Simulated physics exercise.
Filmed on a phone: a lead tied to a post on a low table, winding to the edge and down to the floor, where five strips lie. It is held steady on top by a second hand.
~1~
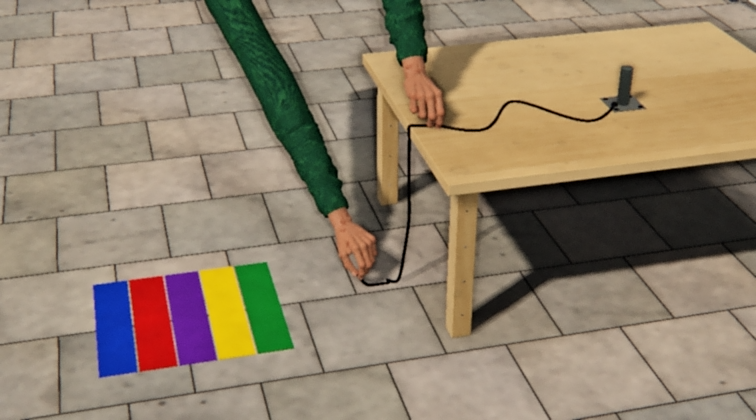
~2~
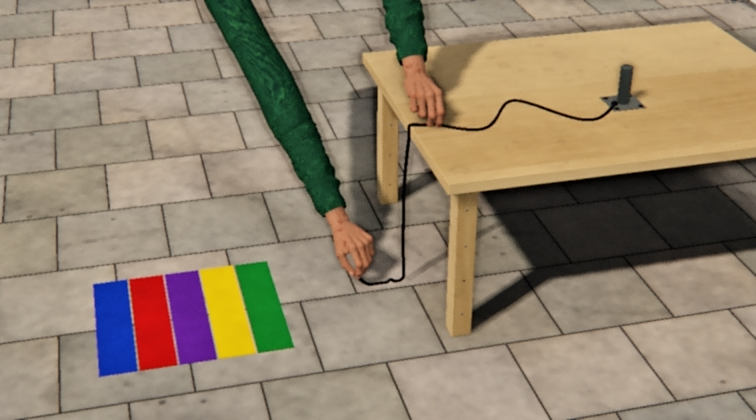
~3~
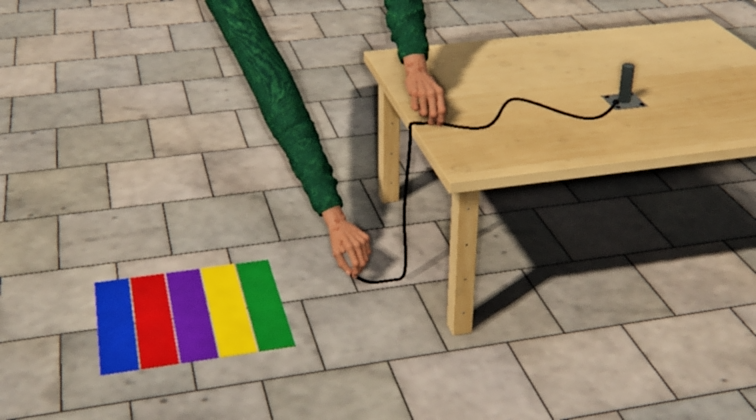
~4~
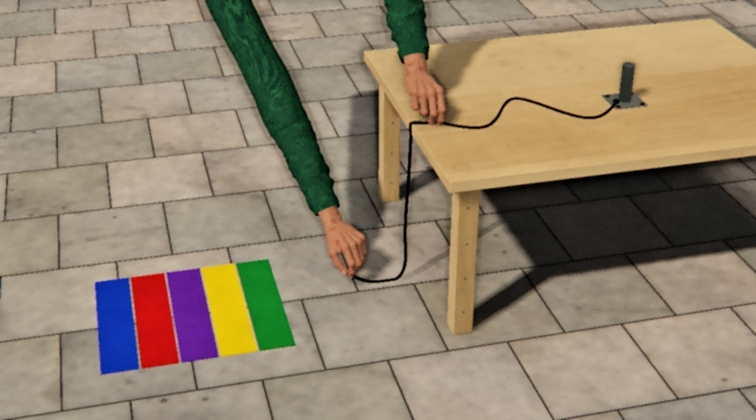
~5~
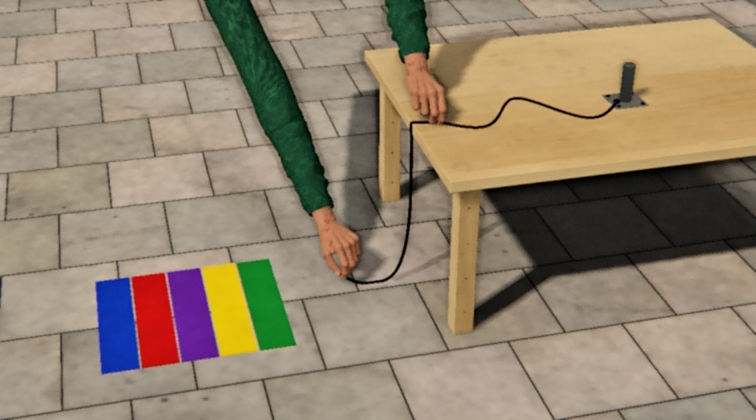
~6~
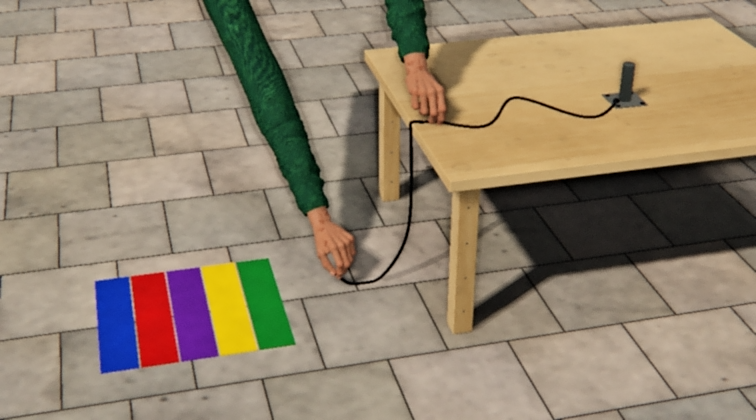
Hand in green sleeve slowly drawing the end of a black cord slightly left over paving, another hand resting on the table edge.
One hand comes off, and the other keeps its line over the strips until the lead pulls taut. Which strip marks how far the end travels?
The red strip.
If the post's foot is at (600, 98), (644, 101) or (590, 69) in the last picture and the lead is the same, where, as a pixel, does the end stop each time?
Around (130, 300), then (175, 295), then (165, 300).
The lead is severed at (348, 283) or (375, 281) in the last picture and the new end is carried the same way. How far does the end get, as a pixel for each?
The pixels are close to (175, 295) for the first and (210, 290) for the second.
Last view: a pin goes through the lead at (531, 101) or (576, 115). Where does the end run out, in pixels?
Try one gives about (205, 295); try two, about (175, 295).
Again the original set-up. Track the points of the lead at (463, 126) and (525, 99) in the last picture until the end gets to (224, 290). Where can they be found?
You'll find them at about (406, 145) and about (500, 117).
Soon after, end near (224, 290); over yellow.
Then, end near (180, 296); over purple.
At full stretch, end near (155, 299); over red. Over red.
